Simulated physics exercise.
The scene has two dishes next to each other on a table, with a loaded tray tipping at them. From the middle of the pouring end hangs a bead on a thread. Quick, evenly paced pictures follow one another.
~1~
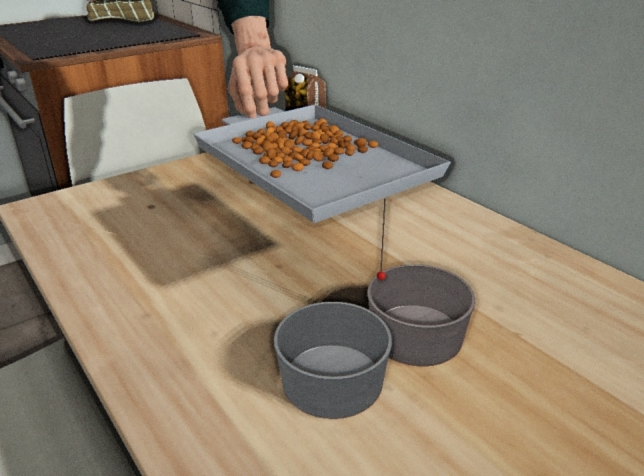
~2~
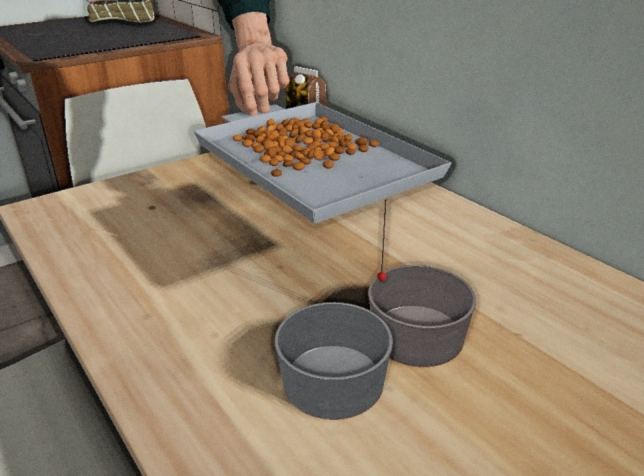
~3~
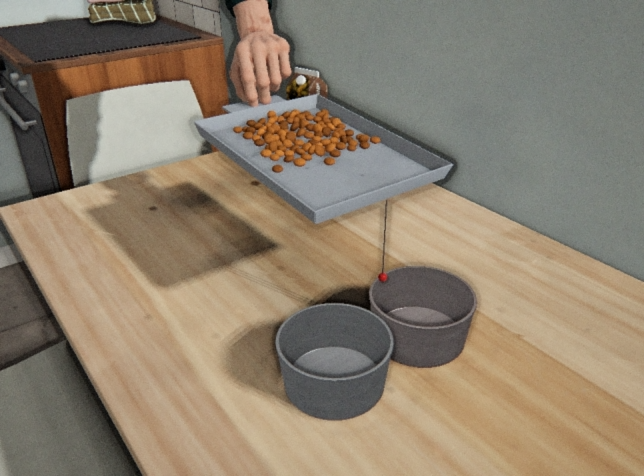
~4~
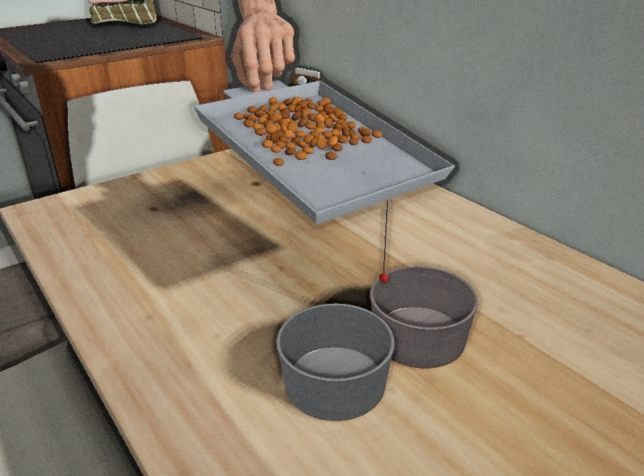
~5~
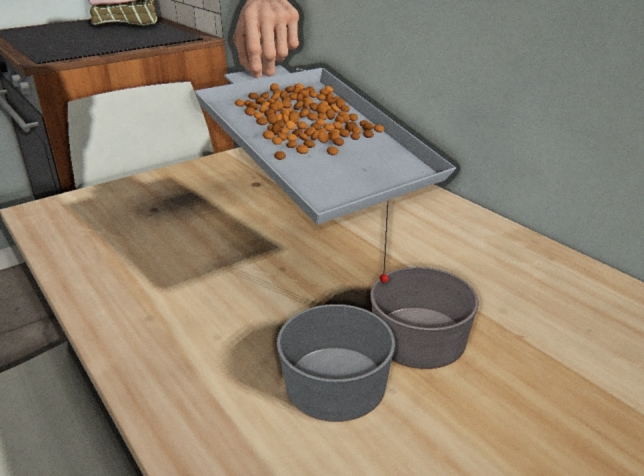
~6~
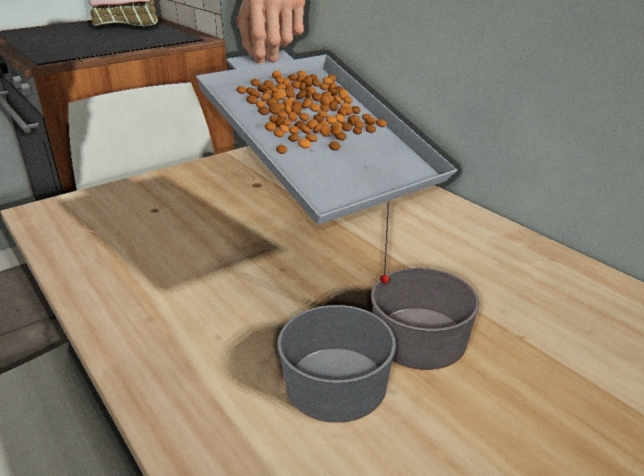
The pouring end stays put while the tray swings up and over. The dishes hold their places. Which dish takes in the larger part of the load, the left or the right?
Dish on the right.
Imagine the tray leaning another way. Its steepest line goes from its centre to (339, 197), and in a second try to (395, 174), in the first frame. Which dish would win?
For the first heading it's the dish at left, and for the second it's the dish at right.
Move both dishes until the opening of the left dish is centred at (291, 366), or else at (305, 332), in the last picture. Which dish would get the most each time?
The rightmost dish, then the rightmost dish.
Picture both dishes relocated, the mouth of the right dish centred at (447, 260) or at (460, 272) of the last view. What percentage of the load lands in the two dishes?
First try: Around 40 percent; second try: Around 80 percent.
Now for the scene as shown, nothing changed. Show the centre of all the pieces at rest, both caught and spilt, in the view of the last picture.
Near pixel (431, 345).
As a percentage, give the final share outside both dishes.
Around 30 in a hundred.
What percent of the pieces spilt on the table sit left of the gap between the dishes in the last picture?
My estimate is some 0 per cent.
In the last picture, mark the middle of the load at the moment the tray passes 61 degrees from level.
The centre of the load shows up near (401, 181) in the last view.
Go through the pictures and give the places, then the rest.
The first frame shows corners of the pouring end near (314, 206) and (444, 162), level; middle of the load near (299, 141), bits of cat kibble; left dish near (369, 388); right dish near (457, 337); bead on its thread near (381, 276).
The second frame shows corners of the pouring end near (315, 207) and (445, 162), level; middle of the load near (299, 139).
The third frame shows corners of the pouring end near (316, 208) and (446, 164), tipped barely, level across its low end; middle of the load near (300, 133).
The fourth frame shows corners of the pouring end near (318, 209) and (448, 165), tipped a little, level across its low end; middle of the load near (302, 123).
The fifth frame shows corners of the pouring end near (320, 210) and (449, 167), tipped a little, level across its low end; middle of the load near (304, 113).
The sixth frame shows corners of the pouring end near (321, 211) and (451, 168), tipped clearly, level across its low end; middle of the load near (306, 104); left dish near (373, 391); right dish near (461, 340).
Shortly afterwards, tray tipped steeply; all but a few on the tray; a little in the air.
Next, tray tipped right over; near a third on the tray; a little in the left dish; near a third in the right dish; near a quarter outside both; a little in the air.
Some moments later, tray tipped past a quarter turn; a little in the left dish; near two thirds in the right dish; near a quarter outside both.
In the end, tray tipped past a quarter turn; a little in the left dish; near two thirds in the right dish; near a quarter outside both.
